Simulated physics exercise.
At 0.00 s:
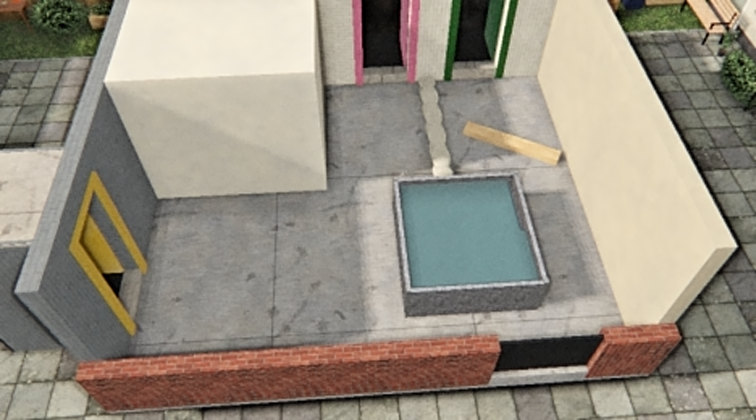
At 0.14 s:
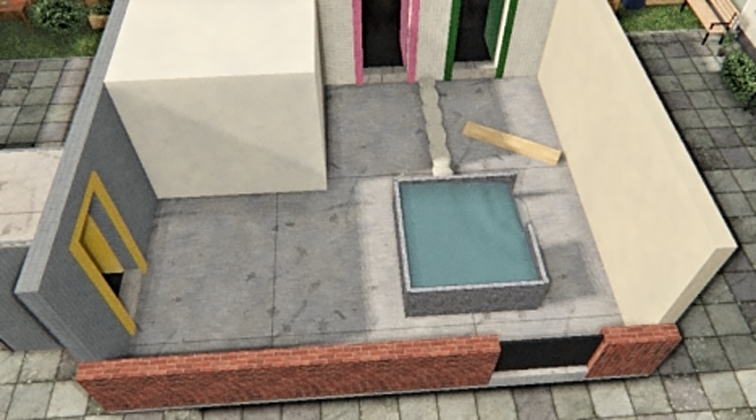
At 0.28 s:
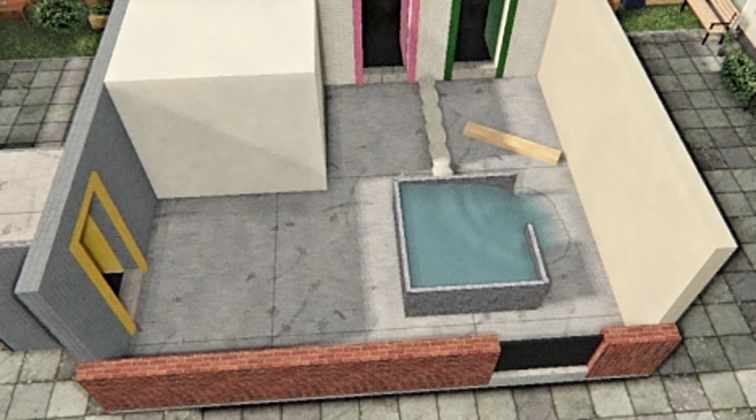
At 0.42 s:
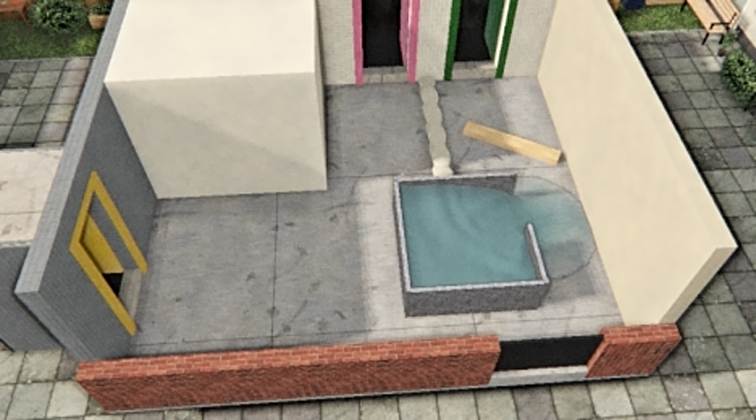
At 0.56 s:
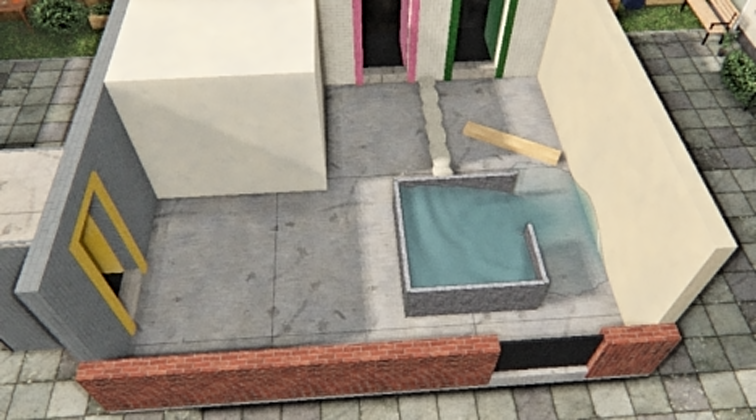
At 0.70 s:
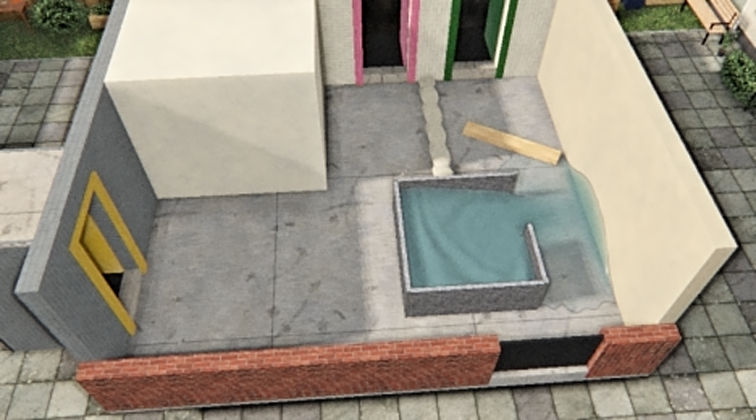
A walled yard's square tank breaks open on its right side, and water spreads across the floor.
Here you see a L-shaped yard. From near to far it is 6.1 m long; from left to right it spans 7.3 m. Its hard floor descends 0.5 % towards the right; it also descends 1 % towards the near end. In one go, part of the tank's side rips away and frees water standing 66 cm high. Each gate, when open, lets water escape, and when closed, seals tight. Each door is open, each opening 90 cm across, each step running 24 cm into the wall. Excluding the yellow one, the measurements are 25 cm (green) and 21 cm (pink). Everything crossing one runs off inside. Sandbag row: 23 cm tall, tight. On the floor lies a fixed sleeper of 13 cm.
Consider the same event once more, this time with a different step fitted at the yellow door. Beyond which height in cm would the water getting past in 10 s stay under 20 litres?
I would say 6 cm.
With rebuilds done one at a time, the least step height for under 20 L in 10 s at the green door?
Green door, minimum about 12.0 cm.
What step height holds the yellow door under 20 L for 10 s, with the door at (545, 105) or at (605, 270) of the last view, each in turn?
Minimums: Roughly 13.5 cm and 24 cm.
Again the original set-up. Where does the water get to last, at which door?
That one's the yellow door.
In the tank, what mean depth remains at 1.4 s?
About 45 cm.
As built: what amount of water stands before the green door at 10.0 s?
It stands about 11.0 centimetres deep.
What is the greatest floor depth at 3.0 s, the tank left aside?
Max depth: Around 30 cm.
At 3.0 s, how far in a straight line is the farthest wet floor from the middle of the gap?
It gets close to 4.2 metres out.
After 1.4 s water covers 15 % of the floor, deepest (48 cm) near (581, 214); it has not reached the yellow door.
After 3.0 s water covers 40 % of the floor, deepest (30 cm) near (625, 341); it has not reached the yellow door.
After 10.0 s water covers 90 % of the floor, deepest (16 cm) near (629, 352); 7 cm at the yellow door, 0 litres in over its 17 cm step.
At the yellow door as built, the water arrived by 5.1 s and peaked near 10 cm at 5.8 s.
Run again over the same 10 s with other heights there, 25 litres in over 5.5 cm, 15 litres over 6.5 cm. The limit of 20 litres is kept from about 6 cm up.
